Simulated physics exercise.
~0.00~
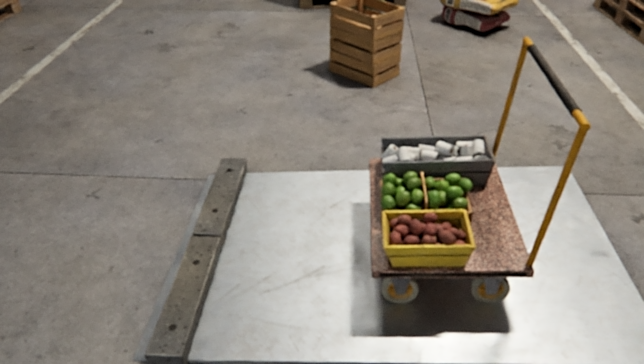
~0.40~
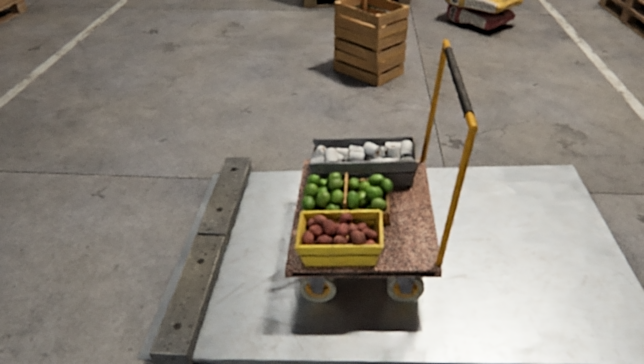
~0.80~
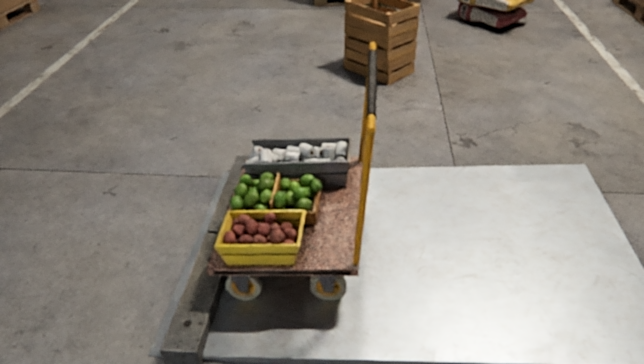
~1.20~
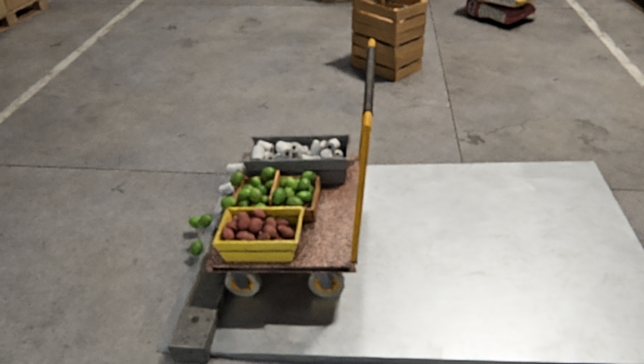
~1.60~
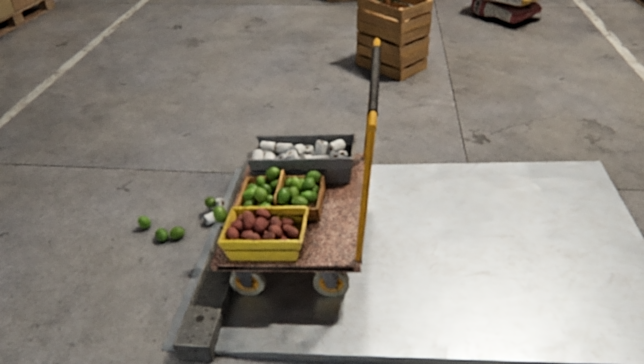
Flatbed trolley rolling left and stopping at a beam, with several green pieces and white rolls spilling onto the floor.
